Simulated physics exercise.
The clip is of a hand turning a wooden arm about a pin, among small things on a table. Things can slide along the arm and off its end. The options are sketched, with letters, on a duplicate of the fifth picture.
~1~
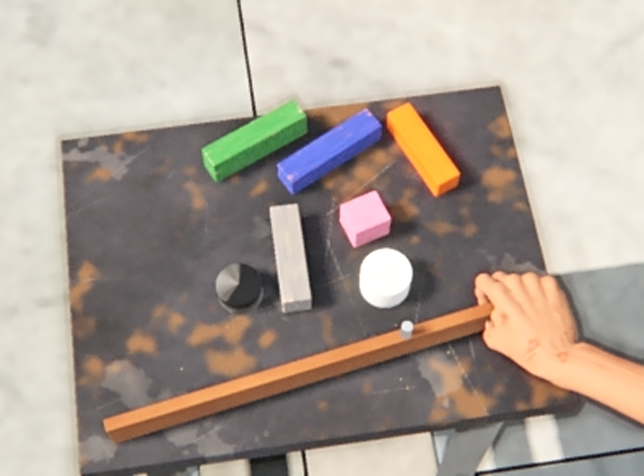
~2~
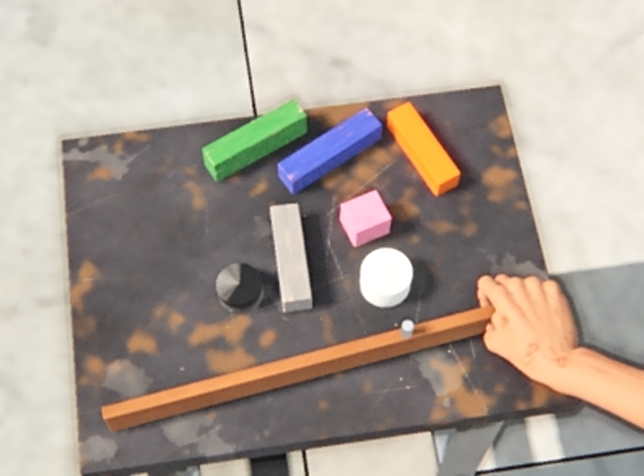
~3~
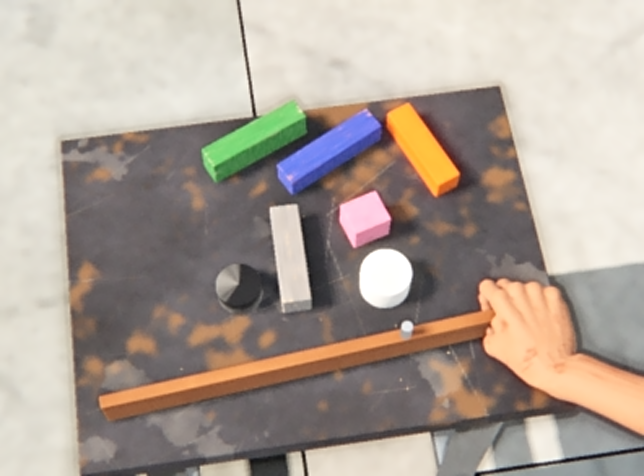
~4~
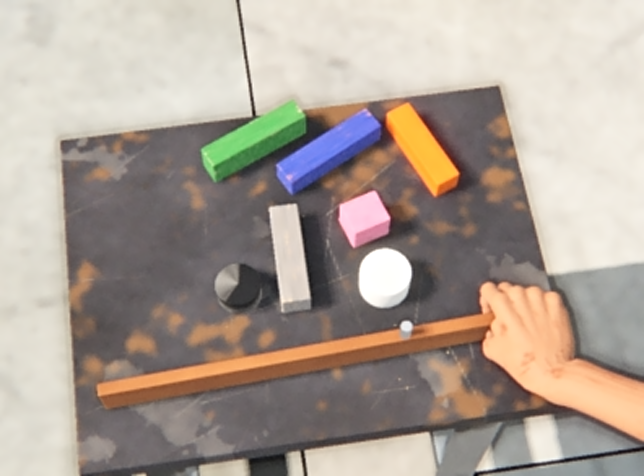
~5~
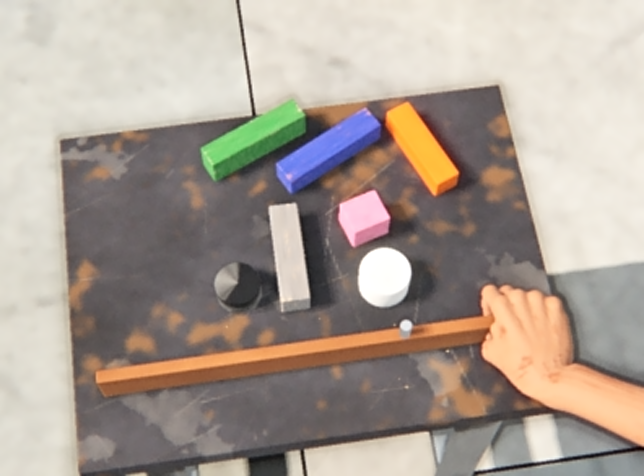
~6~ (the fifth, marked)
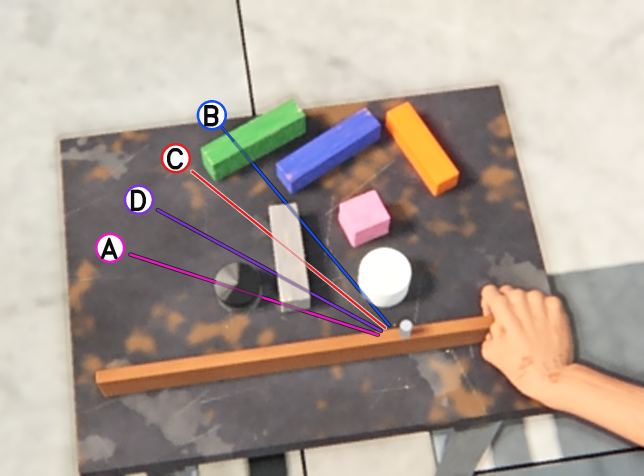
A hand reaches in from the right over a dark, rust-stained tabletop on a pale tiled floor, seen from above, gripping the right end of a long wooden arm. Green, blue and orange bars lie along the top, with a grey bar, pink block, black piece and white tin below them. The hand turns the arm slightly about its pin, its left end swinging steadily upward, while everything else stays still.
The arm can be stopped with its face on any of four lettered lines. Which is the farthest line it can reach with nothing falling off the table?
At B, and not beyond.
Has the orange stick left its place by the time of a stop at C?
No.
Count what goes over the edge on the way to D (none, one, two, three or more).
The count is none.
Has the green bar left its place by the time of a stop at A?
No.
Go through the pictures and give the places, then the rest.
In the first frame, white tin (385, 278); blue bar (330, 152); orange stick (422, 149).
In the second frame, arm (251, 374); pink block (366, 219).
In the third frame, arm (249, 369); green bar (255, 141).
In the fourth frame, arm (248, 363); white tin (384, 278).
In the fifth frame, arm (247, 356); orange stick (421, 149); pink block (364, 218); black tin (239, 288).
On the marked copy, A at (252, 294); B at (308, 229); C at (285, 247); D at (267, 269).
With B. Early on, arm (250, 297); black tin (241, 279); green bar (254, 140).
Further on, arm (279, 246); black tin (270, 220); grey bar (310, 225).
At the end, arm (308, 220); green bar (285, 115); blue bar (328, 145); nothing has fallen.
As for the rest, A is safe but short; C is safe but short; D is safe but short.
